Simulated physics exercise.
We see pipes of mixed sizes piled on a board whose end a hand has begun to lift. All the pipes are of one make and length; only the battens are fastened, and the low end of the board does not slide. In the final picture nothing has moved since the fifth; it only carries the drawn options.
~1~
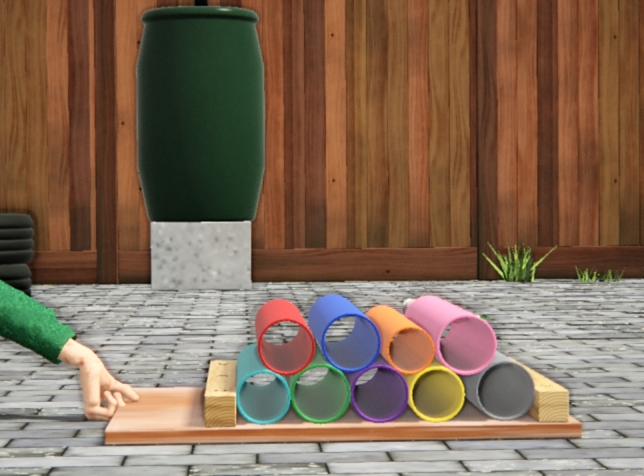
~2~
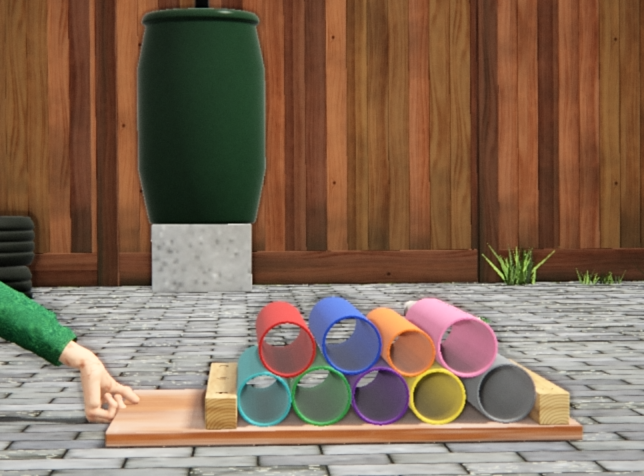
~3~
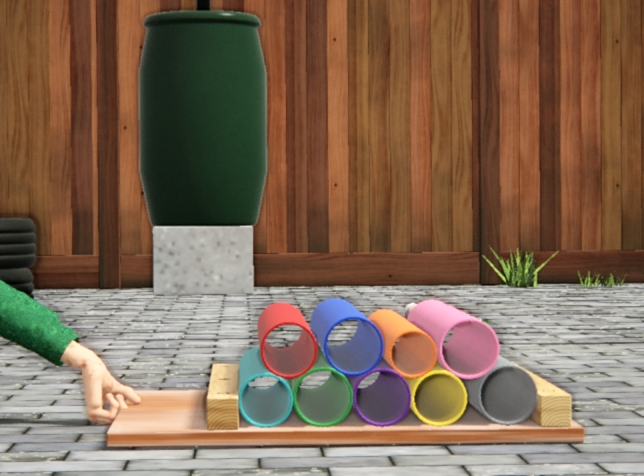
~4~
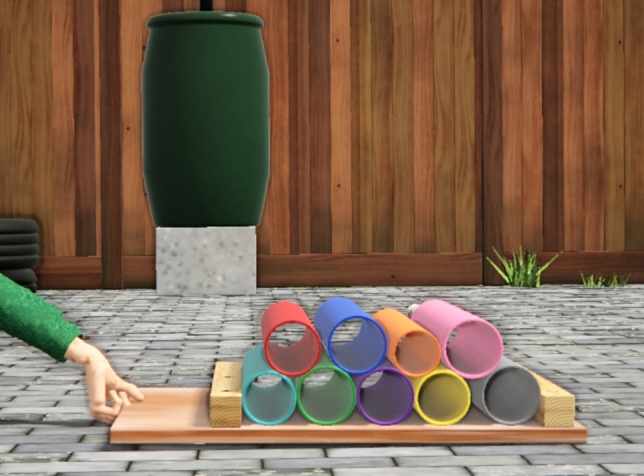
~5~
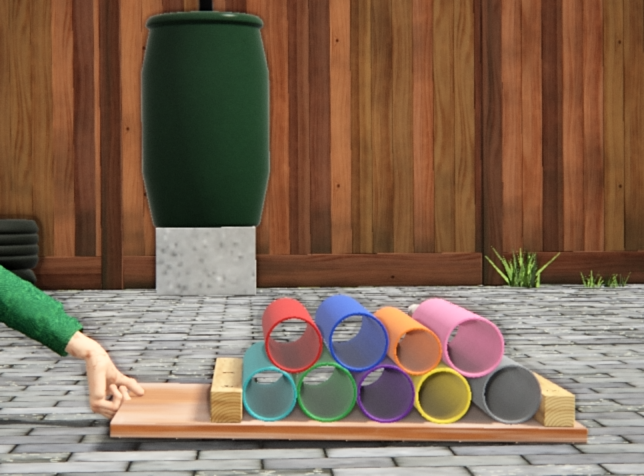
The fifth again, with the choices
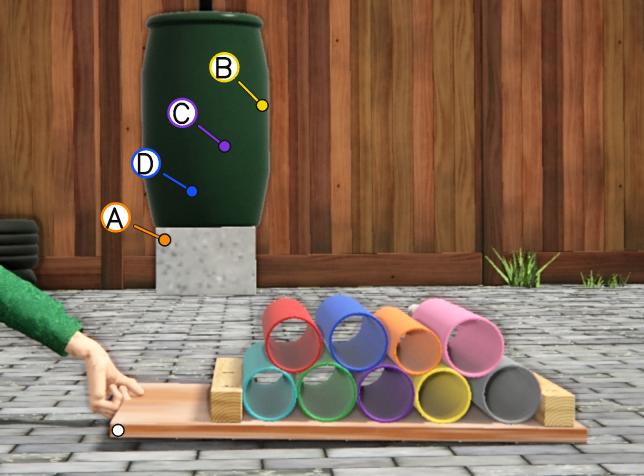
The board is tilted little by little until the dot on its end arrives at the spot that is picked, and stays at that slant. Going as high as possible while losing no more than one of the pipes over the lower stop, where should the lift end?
It can be raised to A.
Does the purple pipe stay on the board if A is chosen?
The purple pipe: Yes.
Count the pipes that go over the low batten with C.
It comes to four.
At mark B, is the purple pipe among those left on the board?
The purple pipe: Yes.
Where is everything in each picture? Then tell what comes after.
The first frame shows pink pipe (466, 345); red pipe (286, 347); orange pipe (410, 350).
The second frame shows orange pipe (411, 353); board (335, 398).
The third frame shows board (337, 400); turquoise pipe (265, 401); red pipe (289, 350); blue pipe (354, 346).
The fourth frame shows board (340, 398); turquoise pipe (269, 399); green pipe (326, 396).
The fifth frame shows board (340, 395); turquoise pipe (269, 395); green pipe (327, 393).
On the copy, A at (165, 240); B at (262, 105); C at (224, 146); D at (192, 192); the white dot at (118, 430).
On A. First, board at 16°.
Then, board at 25°.
Finally, board at 25°, none over the low batten.
By contrast, B four over the low batten (blue, pink, red, orange); C four over the low batten (blue, pink, red, orange); D three over the low batten (blue, pink, orange).
